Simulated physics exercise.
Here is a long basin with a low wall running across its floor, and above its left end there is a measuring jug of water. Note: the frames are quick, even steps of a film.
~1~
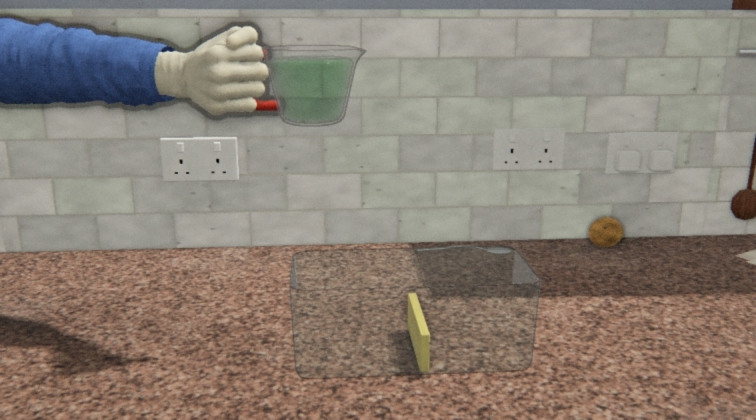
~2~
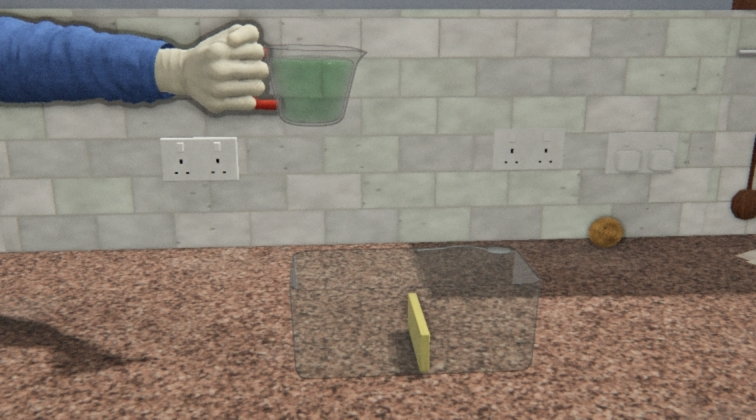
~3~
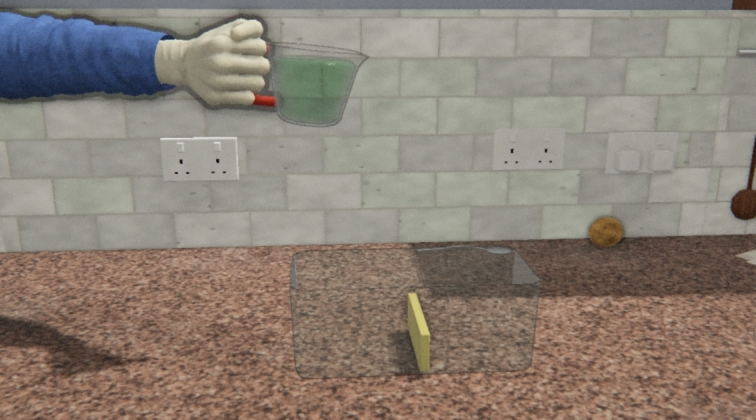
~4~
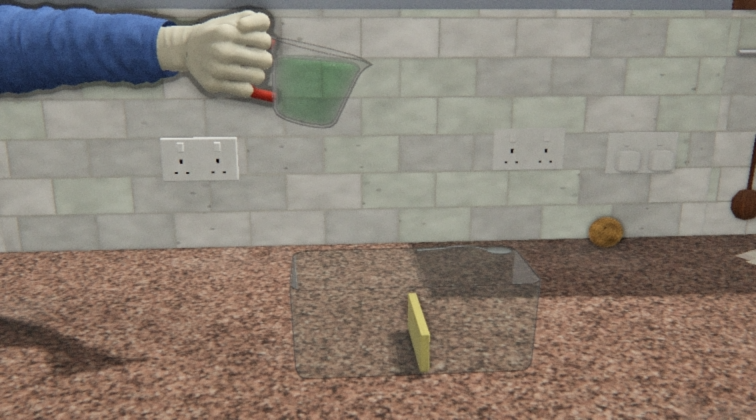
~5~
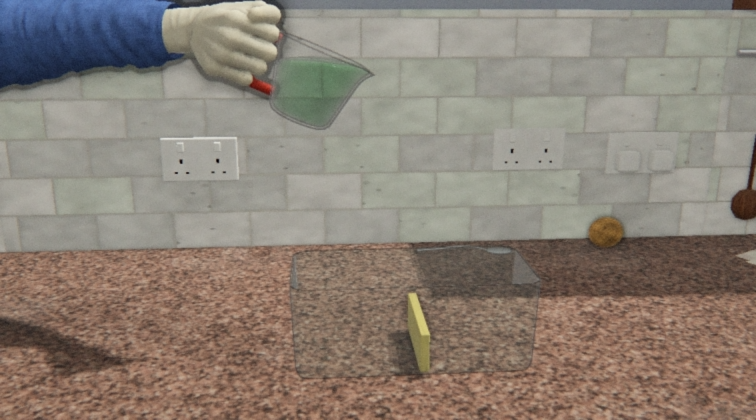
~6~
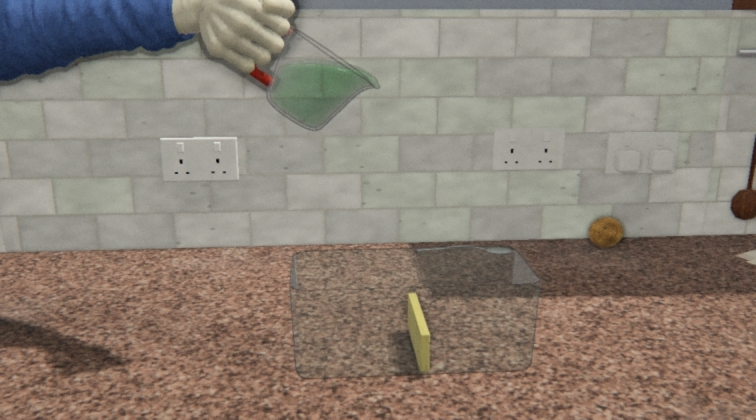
A gloved hand in a blue sleeve held a clear jug of green liquid above a see-through basin with a low yellow wall inside, then steadily tilted the jug to the right.
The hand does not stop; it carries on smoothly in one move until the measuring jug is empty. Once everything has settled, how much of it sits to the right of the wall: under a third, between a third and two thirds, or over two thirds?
Between a third and two thirds.
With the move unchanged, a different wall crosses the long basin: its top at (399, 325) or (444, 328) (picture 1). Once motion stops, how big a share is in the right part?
First try close to 80 percent, second try close to 15 percent.
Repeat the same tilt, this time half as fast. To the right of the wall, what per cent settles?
Something like 70 in a hundred.
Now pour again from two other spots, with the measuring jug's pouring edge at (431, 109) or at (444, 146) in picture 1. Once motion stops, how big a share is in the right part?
Near 90 % and 90 %.
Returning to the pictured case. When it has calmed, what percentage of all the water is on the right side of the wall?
45 % or thereabouts.
A moment on, the measuring jug is tipped on its side and 30 per cent is still to pour, 1 is left of the wall and 14 right of it.
Next, the measuring jug is tipped right over and 1 per cent is still to pour, 37 is left of the wall and 47 right of it.
Then the measuring jug is tipped right over and 0 per cent is still to pour, 49 is left of the wall and 46 right of it.
Later the measuring jug is tipped right over and 0 per cent is still to pour, 50 is left of the wall and 46 right of it.
In the end 50 per cent lies left of the wall, 47 right of it and 4 outside.
